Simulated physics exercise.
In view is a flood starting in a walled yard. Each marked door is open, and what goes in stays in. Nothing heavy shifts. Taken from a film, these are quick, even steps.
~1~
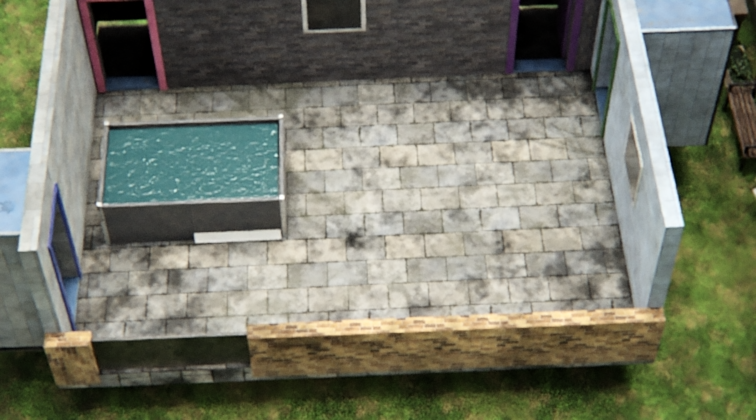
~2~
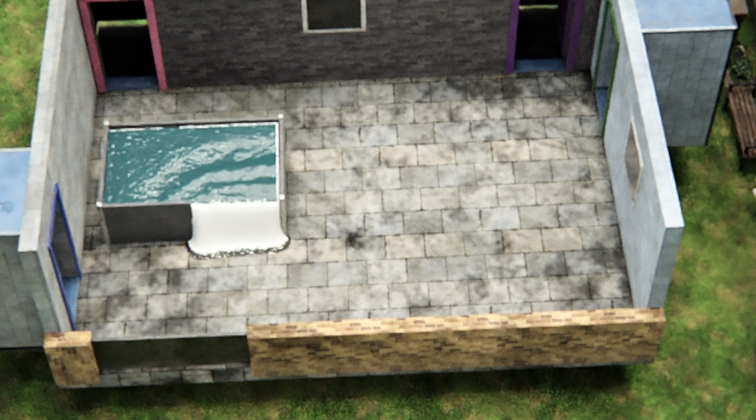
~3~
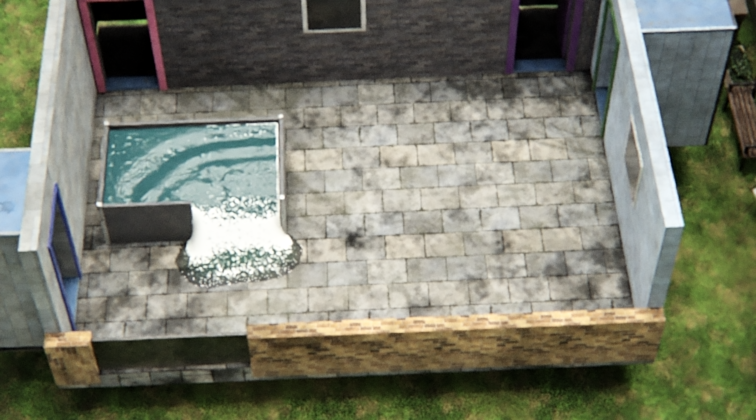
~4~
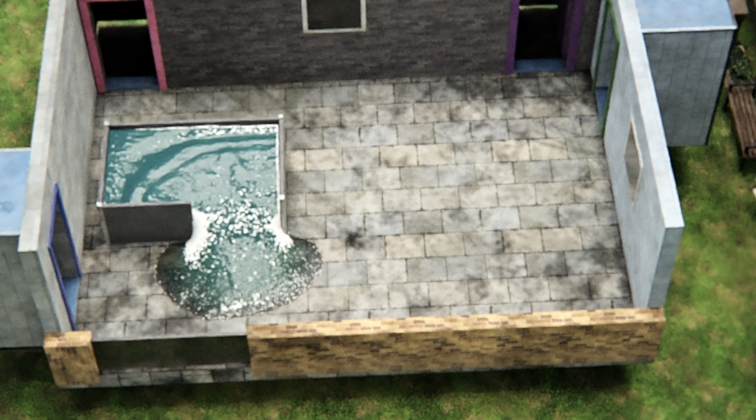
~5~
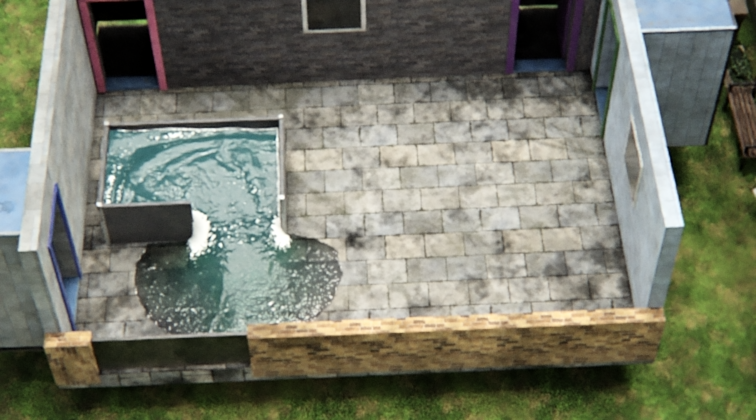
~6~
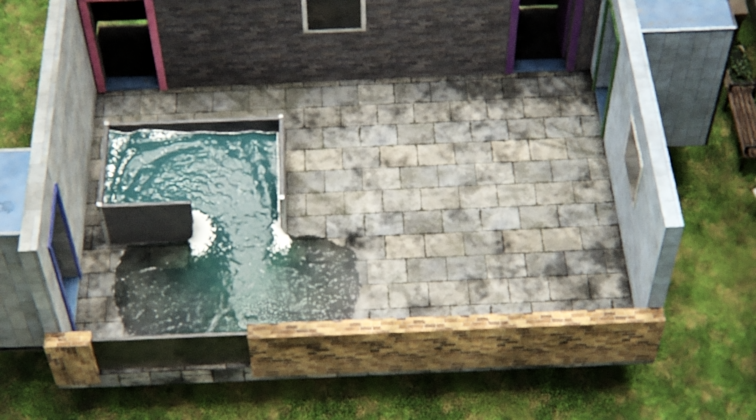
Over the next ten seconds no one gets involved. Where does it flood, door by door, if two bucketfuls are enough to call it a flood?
At the purple door it floods; at the pink door it floods; at the green door it does not flood; at the blue door it floods.
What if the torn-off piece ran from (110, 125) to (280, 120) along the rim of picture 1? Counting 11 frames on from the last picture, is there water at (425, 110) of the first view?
Answer: Under water.
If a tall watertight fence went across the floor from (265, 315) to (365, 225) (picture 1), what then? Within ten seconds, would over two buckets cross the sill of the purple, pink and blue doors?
In short: The purple one stays under, the pink one floods, the blue one floods.
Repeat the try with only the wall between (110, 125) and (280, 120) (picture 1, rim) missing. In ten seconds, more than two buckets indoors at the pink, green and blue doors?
Going door by door, pink overflows, then green overflows, then blue falls below the limit.
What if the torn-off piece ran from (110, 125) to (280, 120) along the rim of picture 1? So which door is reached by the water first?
Answer: The pink-painted one.
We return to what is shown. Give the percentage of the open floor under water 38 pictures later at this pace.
By my count, 75 percent.
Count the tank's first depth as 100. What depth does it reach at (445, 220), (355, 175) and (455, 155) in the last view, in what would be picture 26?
In the order asked, some 2, 0 and 0 in a hundred.
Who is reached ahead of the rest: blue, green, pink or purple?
That would be the blue door, ahead of the rest.
A moment on, water covers 20 % of the floor; the purple door not reached, the pink door not reached, the green door not reached, the blue door wet at the sill, nothing in.
Next, water covers 30 % of the floor; the purple door not reached, the pink door not reached, the green door not reached, the blue door under two buckets in.
Then, water covers 50 % of the floor; the purple door not reached, the pink door not reached, the green door not reached, the blue door far over two buckets in.
Later, water covers 75 % of the floor; the purple door over two buckets in, the pink door over two buckets in, the green door wet at the sill, nothing in, the blue door far over two buckets in.
In the end, water covers 100 % of the floor; the purple door far over two buckets in, the pink door far over two buckets in, the green door wet at the sill, nothing in, the blue door far over two buckets in.
